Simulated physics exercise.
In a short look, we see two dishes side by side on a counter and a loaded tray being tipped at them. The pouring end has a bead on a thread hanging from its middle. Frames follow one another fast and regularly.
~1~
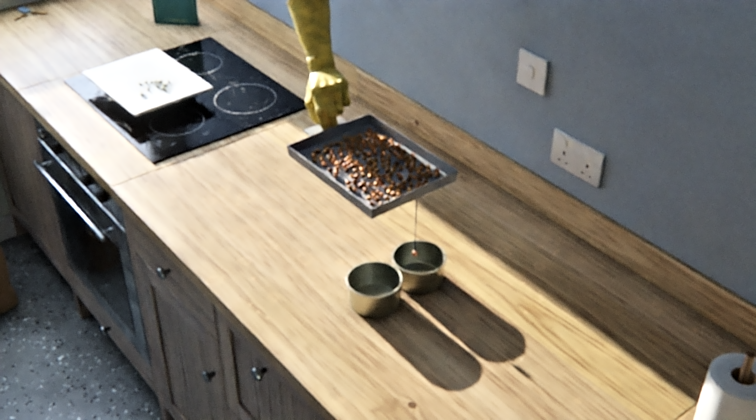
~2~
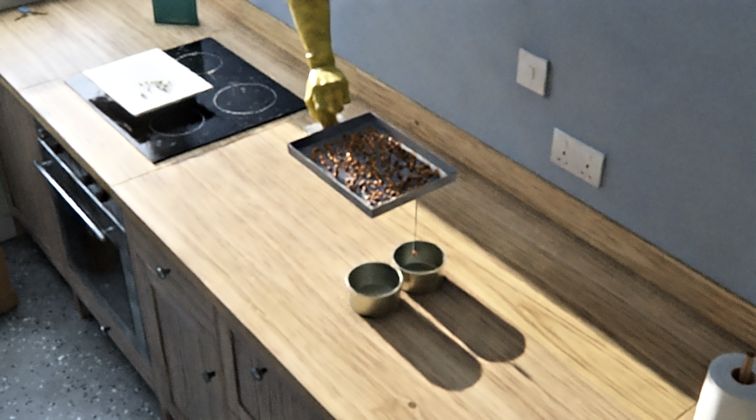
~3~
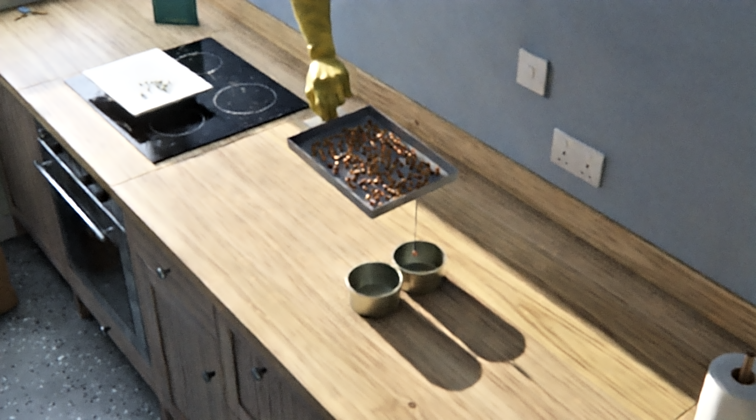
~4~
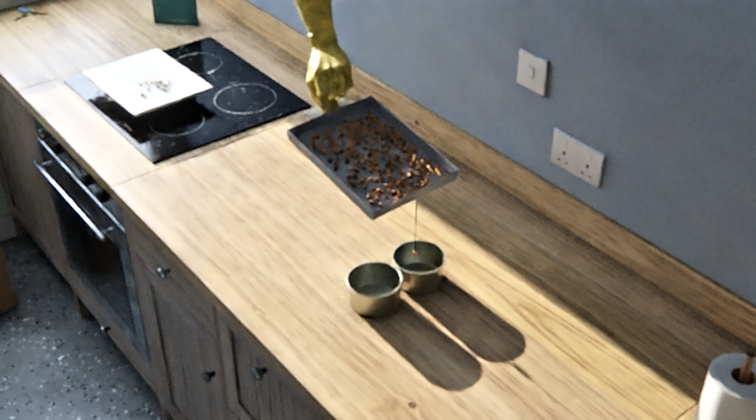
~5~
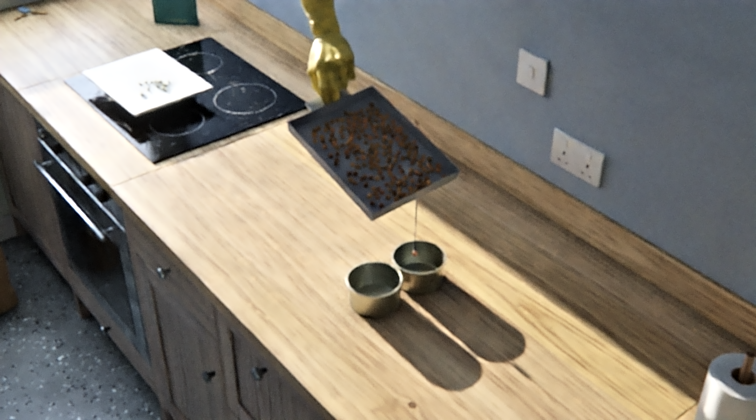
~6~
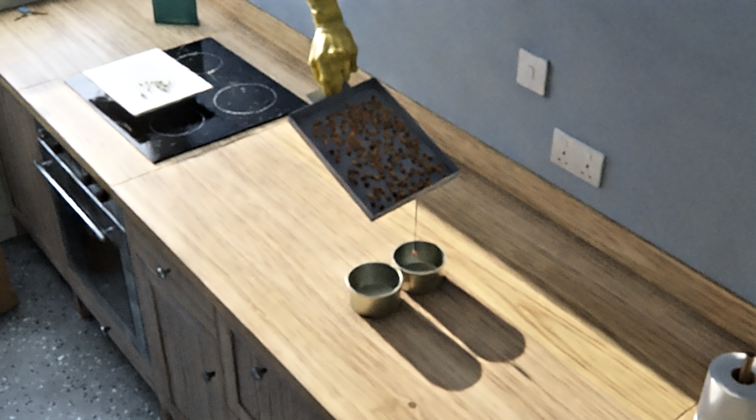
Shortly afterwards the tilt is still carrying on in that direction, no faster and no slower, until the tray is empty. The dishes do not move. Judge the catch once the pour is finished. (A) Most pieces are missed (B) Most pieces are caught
The answer is A.
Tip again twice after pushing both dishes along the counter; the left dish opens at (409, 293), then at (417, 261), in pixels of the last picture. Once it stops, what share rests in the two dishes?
Close to 80 in a hundred, then close to 0 in a hundred.
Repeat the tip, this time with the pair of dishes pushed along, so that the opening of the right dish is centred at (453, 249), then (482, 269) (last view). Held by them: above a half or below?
The first time it's lower than half, the second time lower than half.
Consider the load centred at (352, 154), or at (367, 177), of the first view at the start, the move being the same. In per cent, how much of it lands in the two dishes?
The first start yields 30 per cent, the second 30 per cent.
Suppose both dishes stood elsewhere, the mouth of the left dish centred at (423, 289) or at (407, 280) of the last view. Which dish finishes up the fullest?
Try 1: The dish at left; try 2: The dish at left.
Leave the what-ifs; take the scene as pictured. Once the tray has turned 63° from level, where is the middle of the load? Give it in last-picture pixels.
(403, 188).
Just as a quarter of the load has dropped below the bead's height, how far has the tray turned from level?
I'd say close to 110 degrees.
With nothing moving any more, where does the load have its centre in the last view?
Near (409, 318), more or less.
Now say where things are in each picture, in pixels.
Corners of the pouring end at (372, 208) and (457, 170), level; middle of the load at (375, 165), roasted chickpeas; left dish at (391, 302); right dish at (436, 279); bead on its thread at (415, 254), in the first picture.
Corners of the pouring end at (372, 208) and (457, 170), level; middle of the load at (375, 164), in the second picture.
Corners of the pouring end at (372, 209) and (457, 170), tipped barely, lowest at the left corner; middle of the load at (376, 161), in the third picture.
Corners of the pouring end at (373, 211) and (458, 170), tipped a little, lowest at the left corner; middle of the load at (376, 156), in the fourth picture.
Corners of the pouring end at (373, 213) and (458, 170), tipped clearly, lowest at the left corner; middle of the load at (377, 152), in the fifth picture.
Corners of the pouring end at (374, 214) and (459, 170), tipped clearly, lowest at the left corner; middle of the load at (378, 149); left dish at (391, 302); right dish at (436, 279), in the sixth picture.
Soon, tray tipped steeply; nearly all on the tray; a stray few in the air.
A while on, tray tipped past a quarter turn; most on the tray; a stray few in the left dish; a small part outside both; a stray few in the air.
Towards the end, tray tipped past a quarter turn; about a third in the left dish; a stray few in the right dish; about two thirds outside both; a stray few in the air.
Finally, tray tipped past a quarter turn; about a third in the left dish; a stray few in the right dish; about two thirds outside both.
